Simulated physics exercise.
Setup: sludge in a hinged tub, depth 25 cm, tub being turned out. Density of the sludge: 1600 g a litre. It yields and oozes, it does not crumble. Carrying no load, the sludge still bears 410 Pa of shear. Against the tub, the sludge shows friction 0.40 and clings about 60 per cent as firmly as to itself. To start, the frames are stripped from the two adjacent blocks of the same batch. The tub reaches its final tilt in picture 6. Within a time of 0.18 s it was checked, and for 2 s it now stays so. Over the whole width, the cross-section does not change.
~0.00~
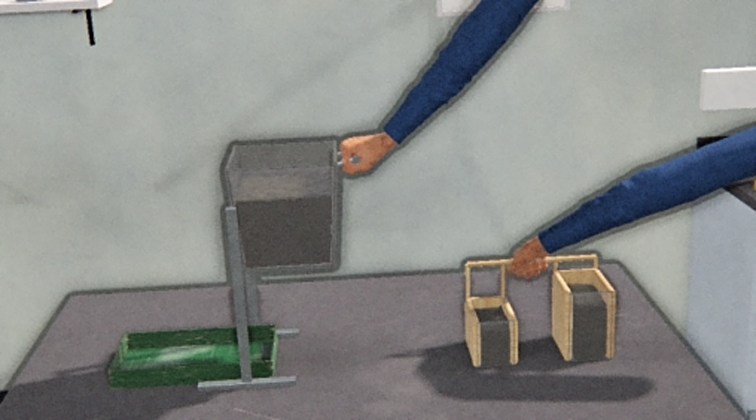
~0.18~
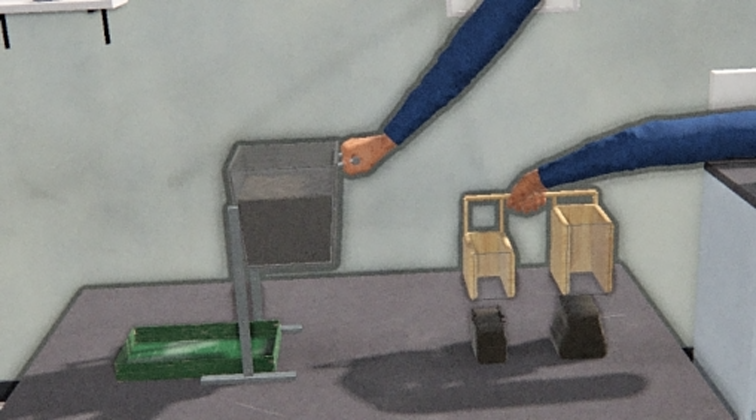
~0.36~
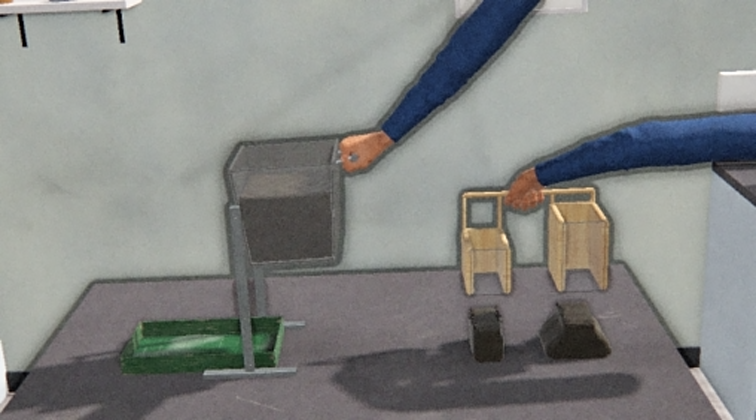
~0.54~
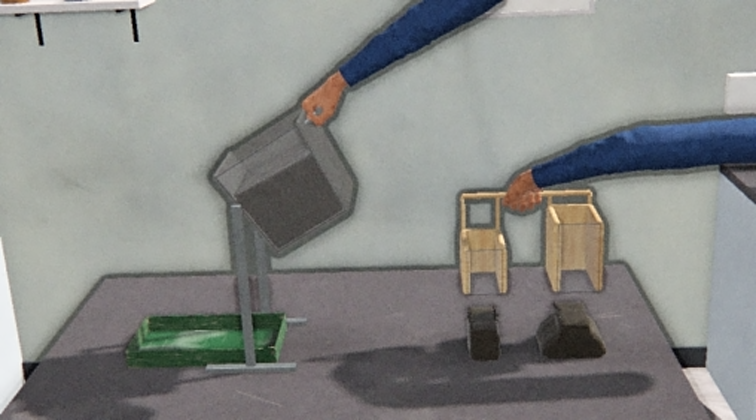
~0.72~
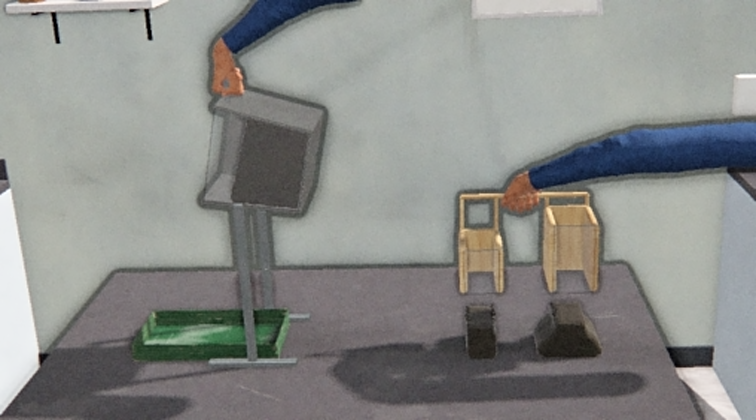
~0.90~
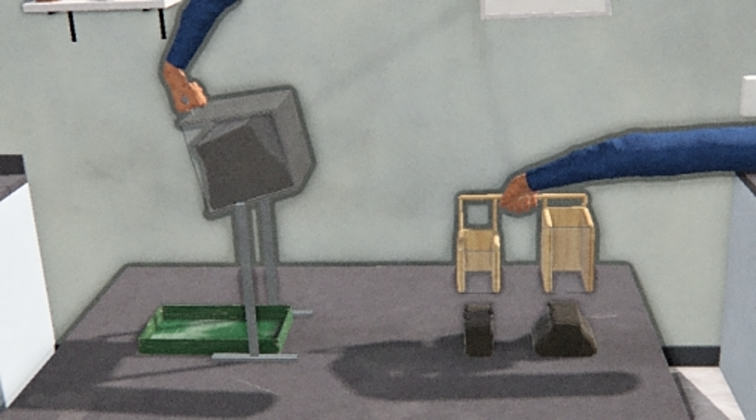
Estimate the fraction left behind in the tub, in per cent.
I would say 0 %.
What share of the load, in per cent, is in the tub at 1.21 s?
Near 35 %.
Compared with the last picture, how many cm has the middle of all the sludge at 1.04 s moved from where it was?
The distance comes to some 11 cm.
After 1.04 s, the tub is at 102 degrees and holds 61 %.
After 1.21 s, the tub is at 102 degrees and holds 33 %.
After 1.38 s, the tub is at 102 degrees and holds 25 %.
After 1.55 s, the tub is at 102 degrees and holds 21 %.
After 2.90 s, at the end, the tub is at 102 degrees and holds 0 %.
